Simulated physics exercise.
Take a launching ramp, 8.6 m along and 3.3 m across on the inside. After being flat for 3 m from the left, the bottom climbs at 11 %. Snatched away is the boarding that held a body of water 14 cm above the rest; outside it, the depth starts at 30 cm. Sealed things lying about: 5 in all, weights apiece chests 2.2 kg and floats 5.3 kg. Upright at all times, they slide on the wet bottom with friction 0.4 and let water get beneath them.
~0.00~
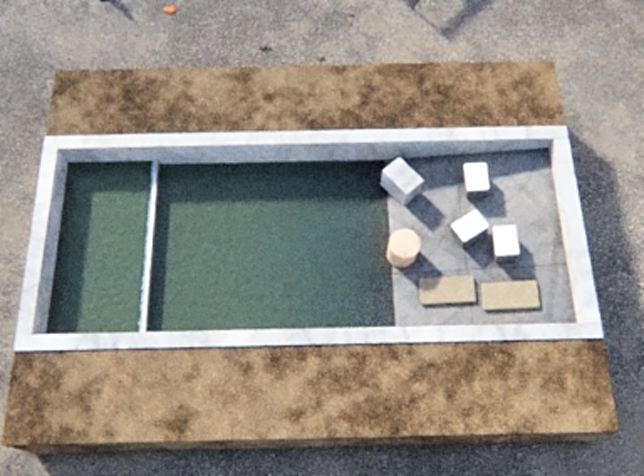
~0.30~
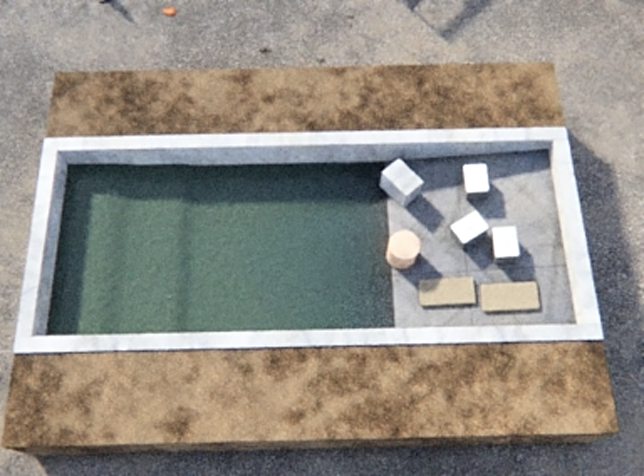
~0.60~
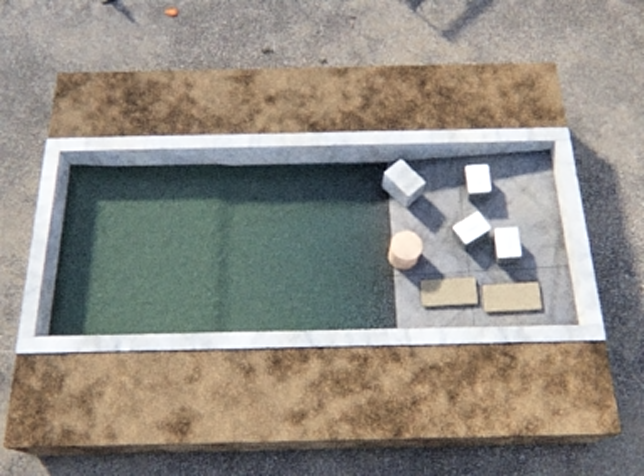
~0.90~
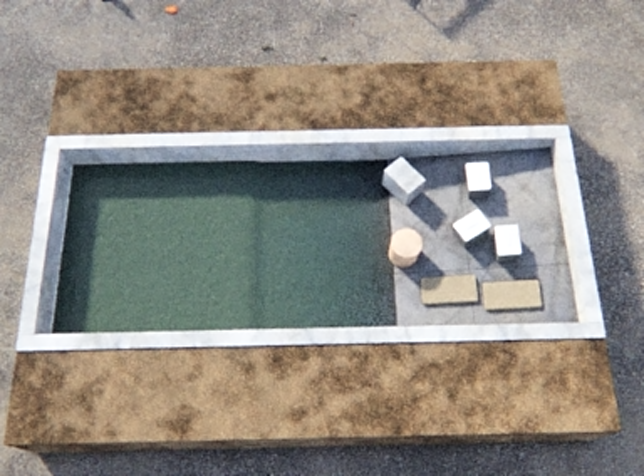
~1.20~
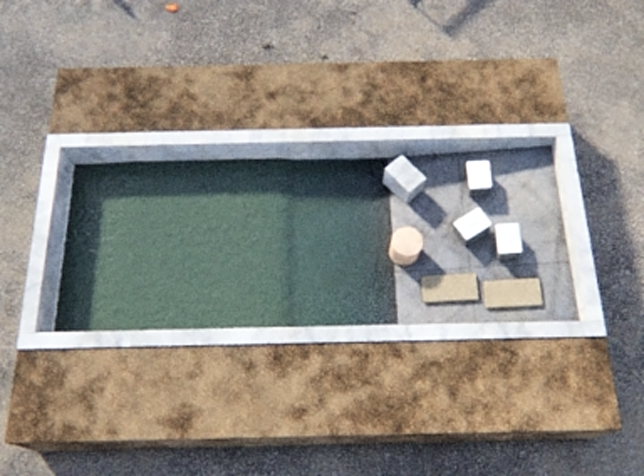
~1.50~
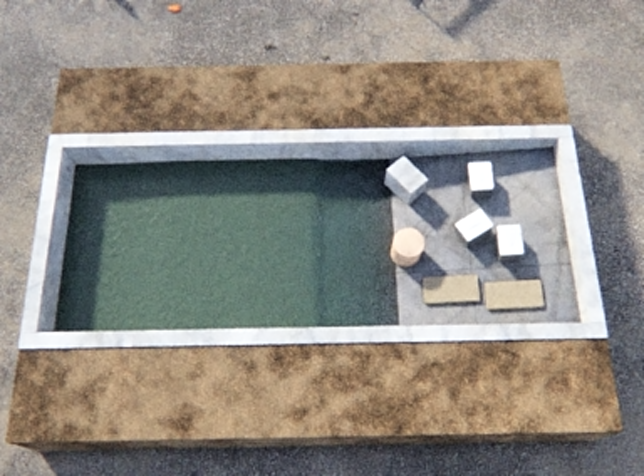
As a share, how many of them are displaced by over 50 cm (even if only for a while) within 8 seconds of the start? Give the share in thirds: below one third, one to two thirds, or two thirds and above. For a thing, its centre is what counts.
The tally is between one third and two thirds.
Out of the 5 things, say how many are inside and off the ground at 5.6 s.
At that time the total is 2.
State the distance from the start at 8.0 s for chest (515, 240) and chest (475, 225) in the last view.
0 cm and 200 cm respectively.
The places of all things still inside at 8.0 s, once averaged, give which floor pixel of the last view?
Centred roughly on (428, 243).
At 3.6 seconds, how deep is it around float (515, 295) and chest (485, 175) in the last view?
Close to 0 and 0 centimetres.
After 2.1 s 0 of 5 are over 50 cm from their spots; 0 afloat.
After 3.6 s 0 of 5 are over 50 cm from their spots; 0 afloat.
After 5.6 s 1 of 5 are over 50 cm from their spots; 2 afloat.
After 8.0 s 2 of 5 are over 50 cm from their spots, and 2 have been at some point; 2 afloat.
